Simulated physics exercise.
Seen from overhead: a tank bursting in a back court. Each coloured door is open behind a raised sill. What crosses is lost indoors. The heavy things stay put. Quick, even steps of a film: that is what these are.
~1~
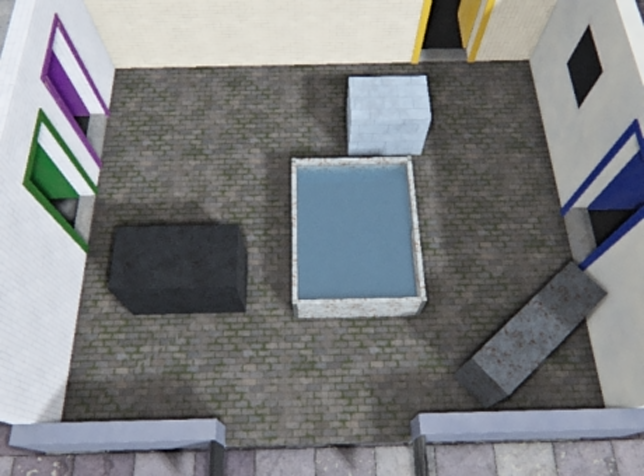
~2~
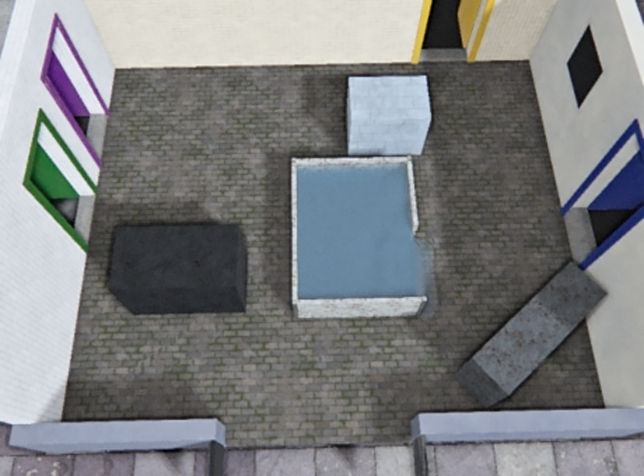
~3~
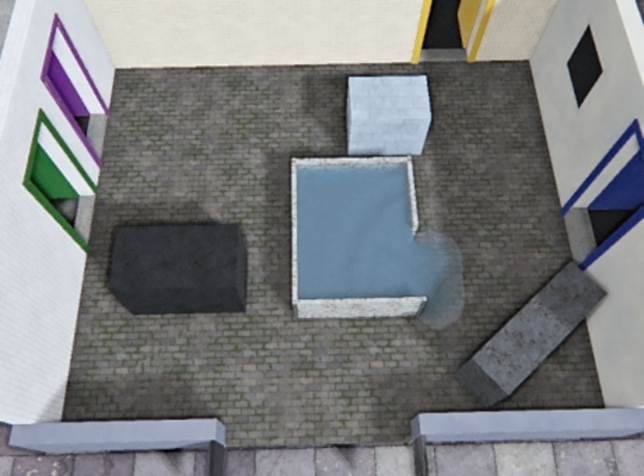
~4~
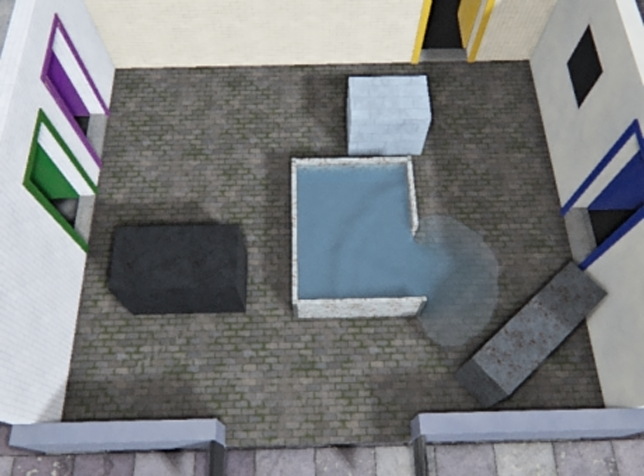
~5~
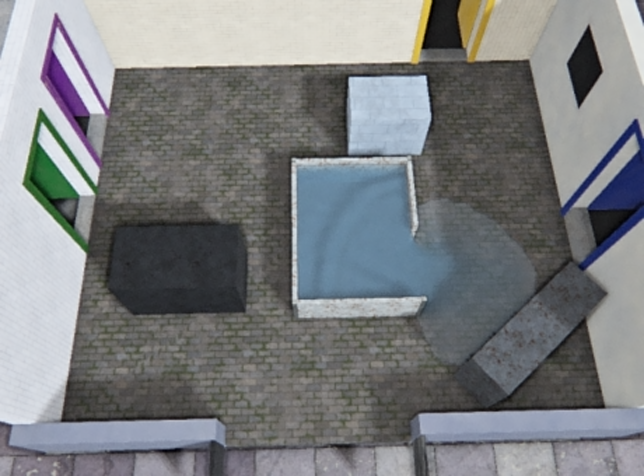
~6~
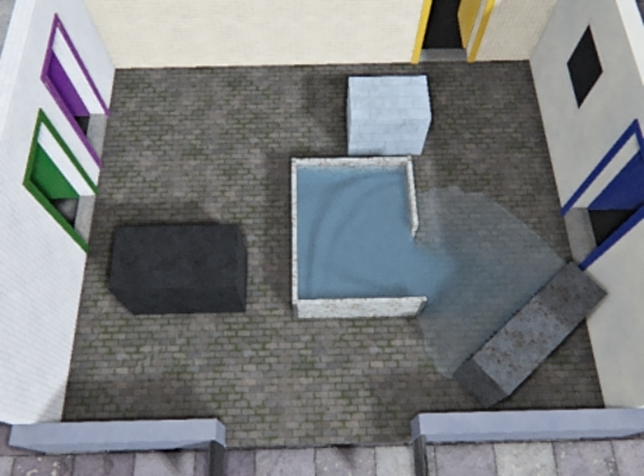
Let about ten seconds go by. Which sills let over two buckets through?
In the end blue door: Within the cap; green door: Within the cap; purple door: Within the cap; yellow door: Over the cap.
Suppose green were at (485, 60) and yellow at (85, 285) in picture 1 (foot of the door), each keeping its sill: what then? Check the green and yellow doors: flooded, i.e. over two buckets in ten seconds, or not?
The green door gets past the limit, and the yellow door comes up short too.
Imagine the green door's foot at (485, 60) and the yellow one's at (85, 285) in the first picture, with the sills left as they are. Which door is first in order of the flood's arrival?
I'd go with the blue door.
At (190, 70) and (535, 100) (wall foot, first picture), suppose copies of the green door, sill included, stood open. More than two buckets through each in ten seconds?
Result - first door doesn't reach the limit, second door gets past the limit.
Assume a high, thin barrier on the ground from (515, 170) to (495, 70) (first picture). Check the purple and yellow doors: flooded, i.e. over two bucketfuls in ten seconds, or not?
Door by door: Purple does not exceed the limit, yellow does not exceed the limit.
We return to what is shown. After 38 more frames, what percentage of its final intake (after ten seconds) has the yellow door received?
About 65 per cent.
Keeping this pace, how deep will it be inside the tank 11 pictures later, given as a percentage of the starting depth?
By my count, 56 per cent.
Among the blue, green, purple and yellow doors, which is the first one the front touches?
It's the one in blue.
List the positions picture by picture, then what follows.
The water tank at (355, 229) is whole and still, in the first picture.
Water pours out at (413, 271) and has run to (426, 313), in the second picture.
Water pours out at (413, 272) and has run to (449, 242), in the third picture.
Water pours out at (413, 272) and has run to (491, 259), in the fourth picture.
The front is at (527, 265), out from the gap at (413, 272), in the fifth picture.
Water pours out at (413, 272) and has run to a hidden place, in the sixth picture.
A moment on, water covers 15 % of the floor; the blue door wet at the sill, nothing in, the green door not reached, the purple door not reached, the yellow door not reached.
Next, water covers 20 % of the floor; the blue door under two buckets in, the green door not reached, the purple door not reached, the yellow door not reached.
Then, water covers 40 % of the floor; the blue door under two buckets in, the green door not reached, the purple door not reached, the yellow door under two buckets in.
Later, water covers 65 % of the floor; the blue door under two buckets in, the green door not reached, the purple door not reached, the yellow door over two buckets in.
In the end, water covers 90 % of the floor; the blue door under two buckets in, the green door under two buckets in, the purple door wet at the sill, nothing in, the yellow door far over two buckets in.
